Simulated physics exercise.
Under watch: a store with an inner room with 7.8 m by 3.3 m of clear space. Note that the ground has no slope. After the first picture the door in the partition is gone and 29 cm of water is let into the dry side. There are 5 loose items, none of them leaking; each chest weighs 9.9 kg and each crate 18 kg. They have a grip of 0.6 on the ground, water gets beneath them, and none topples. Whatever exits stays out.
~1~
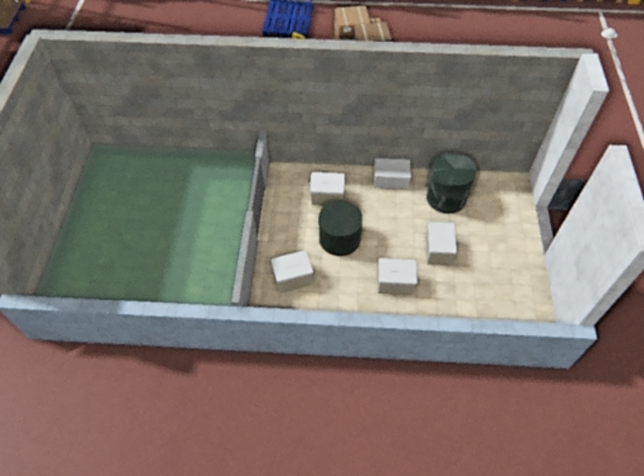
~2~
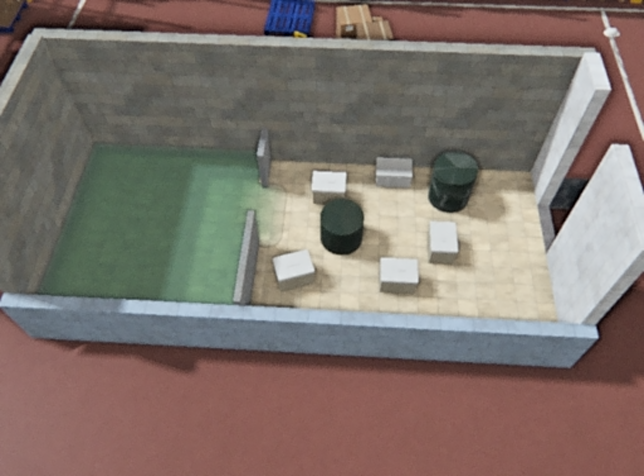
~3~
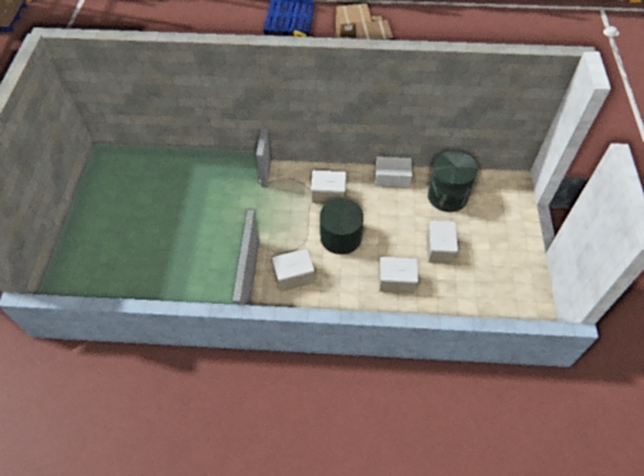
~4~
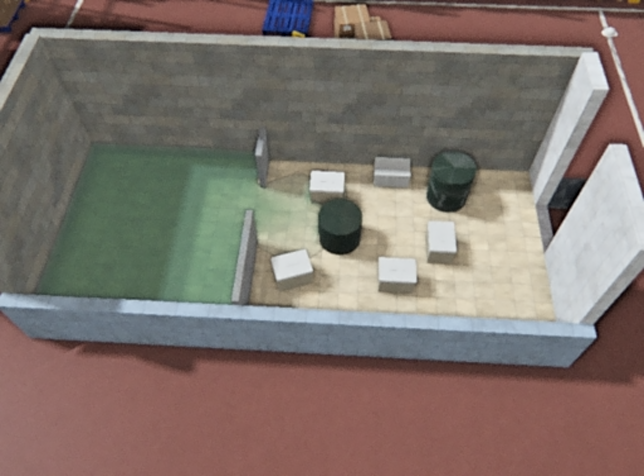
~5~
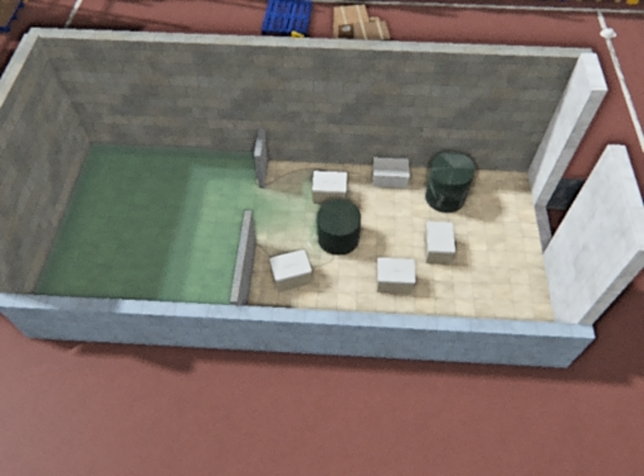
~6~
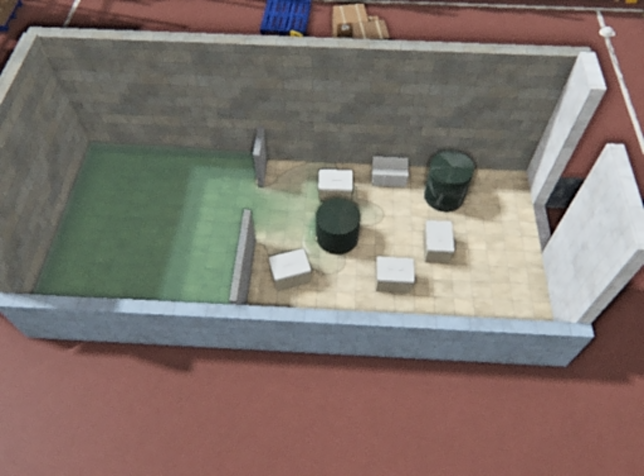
A roofless grey-walled enclosure, seen from high above on a reddish floor, has green water filling its left side and pale tan flooring on its right. Five whitish blocks stand around two dark green cylinders on the right, with white panels at the far right end. The middle section of the low partition disappears, water spreads thinly through the gap, and the block nearest the back cylinder-side of the opening shifts slightly right.
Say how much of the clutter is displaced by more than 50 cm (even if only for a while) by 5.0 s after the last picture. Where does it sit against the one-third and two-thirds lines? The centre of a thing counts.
Between the lines.
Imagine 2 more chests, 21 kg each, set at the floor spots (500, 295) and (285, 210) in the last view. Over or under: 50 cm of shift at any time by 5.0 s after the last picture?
In order: Stays within it and exceeds it.
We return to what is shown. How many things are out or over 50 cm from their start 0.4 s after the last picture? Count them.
The number by then is 0.
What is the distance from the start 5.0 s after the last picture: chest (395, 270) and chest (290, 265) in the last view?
Distances, as listed: 30 cm then 30 cm.
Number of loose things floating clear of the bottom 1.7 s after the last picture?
At that moment it comes to 2.
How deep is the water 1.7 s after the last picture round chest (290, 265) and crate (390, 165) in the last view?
Depths: Near 3 cm, then near 10 cm.
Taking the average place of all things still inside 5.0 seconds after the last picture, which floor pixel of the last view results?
The centre is close to (395, 271).
Then, 0.4 s after the last picture 0 of 5 are over 50 cm from their spots; 0 afloat.
Then, 1.7 s after the last picture 1 of 5 are over 50 cm from their spots; 2 afloat.
Then, 3.2 s after the last picture 3 of 5 are over 50 cm from their spots; 3 afloat.
Then, 5.0 s after the last picture 2 of 5 are over 50 cm from their spots, and 3 have been at some point; 5 afloat.
